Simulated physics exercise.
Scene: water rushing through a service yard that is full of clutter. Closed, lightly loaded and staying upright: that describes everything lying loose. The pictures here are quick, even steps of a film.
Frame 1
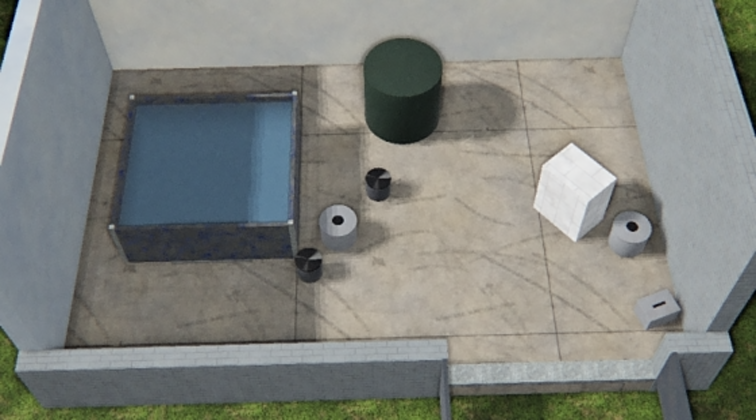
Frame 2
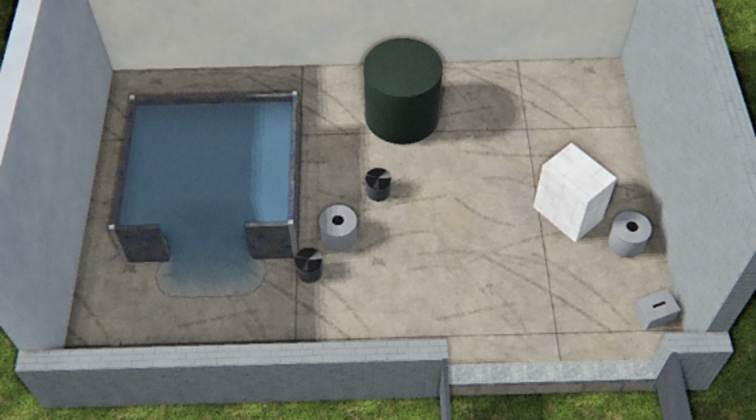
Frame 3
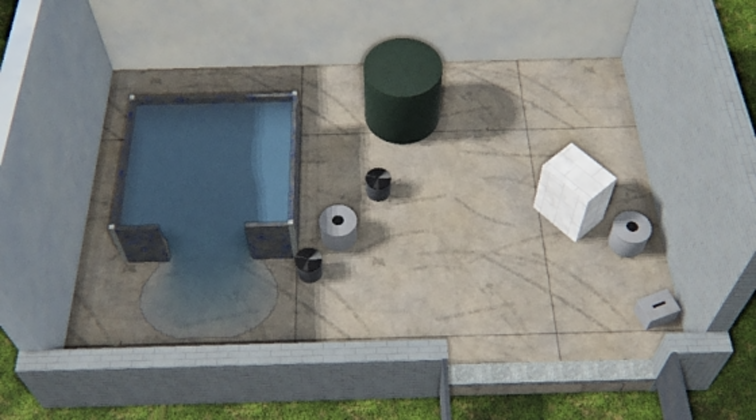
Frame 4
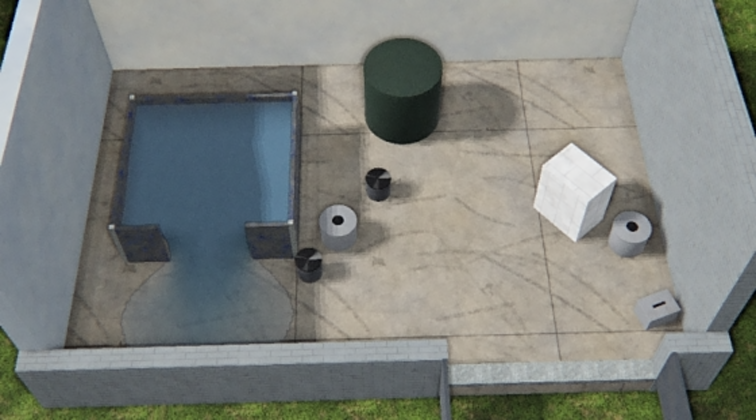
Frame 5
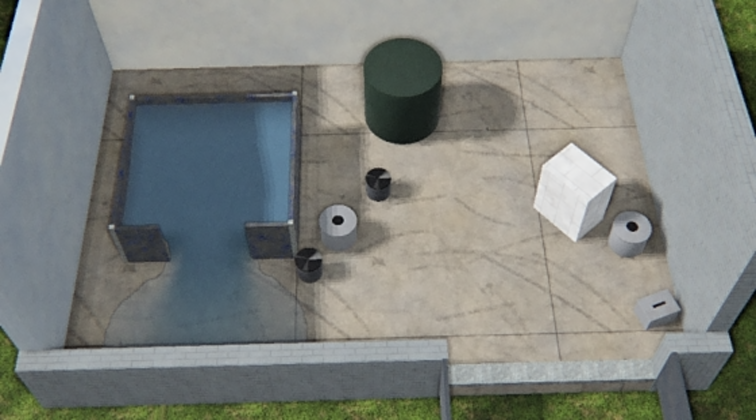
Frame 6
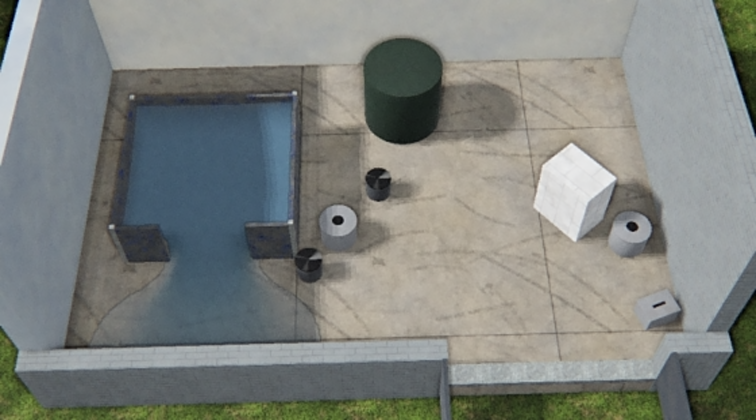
Water pours from a gap in the tank's front and spreads across the concrete yard floor.
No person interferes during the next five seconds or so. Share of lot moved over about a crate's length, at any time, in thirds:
The things swept well aside make up a smaller part than a third.
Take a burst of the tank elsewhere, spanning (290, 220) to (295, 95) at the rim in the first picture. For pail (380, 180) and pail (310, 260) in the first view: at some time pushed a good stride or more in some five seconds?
Went the distance, then fell short.
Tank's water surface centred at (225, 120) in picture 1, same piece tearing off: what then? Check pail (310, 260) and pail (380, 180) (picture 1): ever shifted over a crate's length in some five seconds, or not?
The first one covered the distance, the second fell short.
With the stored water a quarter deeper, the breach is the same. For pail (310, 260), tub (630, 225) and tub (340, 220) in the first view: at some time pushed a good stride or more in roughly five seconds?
One after the other: Short of that, that far or more, not that far.
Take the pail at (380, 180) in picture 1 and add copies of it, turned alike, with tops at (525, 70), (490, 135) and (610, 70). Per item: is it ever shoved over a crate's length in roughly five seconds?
Per listing: Largely stays, largely stays, largely stays.
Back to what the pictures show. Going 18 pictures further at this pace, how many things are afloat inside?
1 of them.
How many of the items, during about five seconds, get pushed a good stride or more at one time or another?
The total is 1.
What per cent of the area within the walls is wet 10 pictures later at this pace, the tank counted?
Close to 45 per cent, tank included.
A moment on, 0 of 5 are well off their spots; 0 afloat.
Next, 0 of 5 are well off their spots; 0 afloat.
Later, 0 of 5 are well off their spots; 1 afloat.
In the end, 1 of 5 are well off their spots, and 1 have been at some point; 1 afloat.
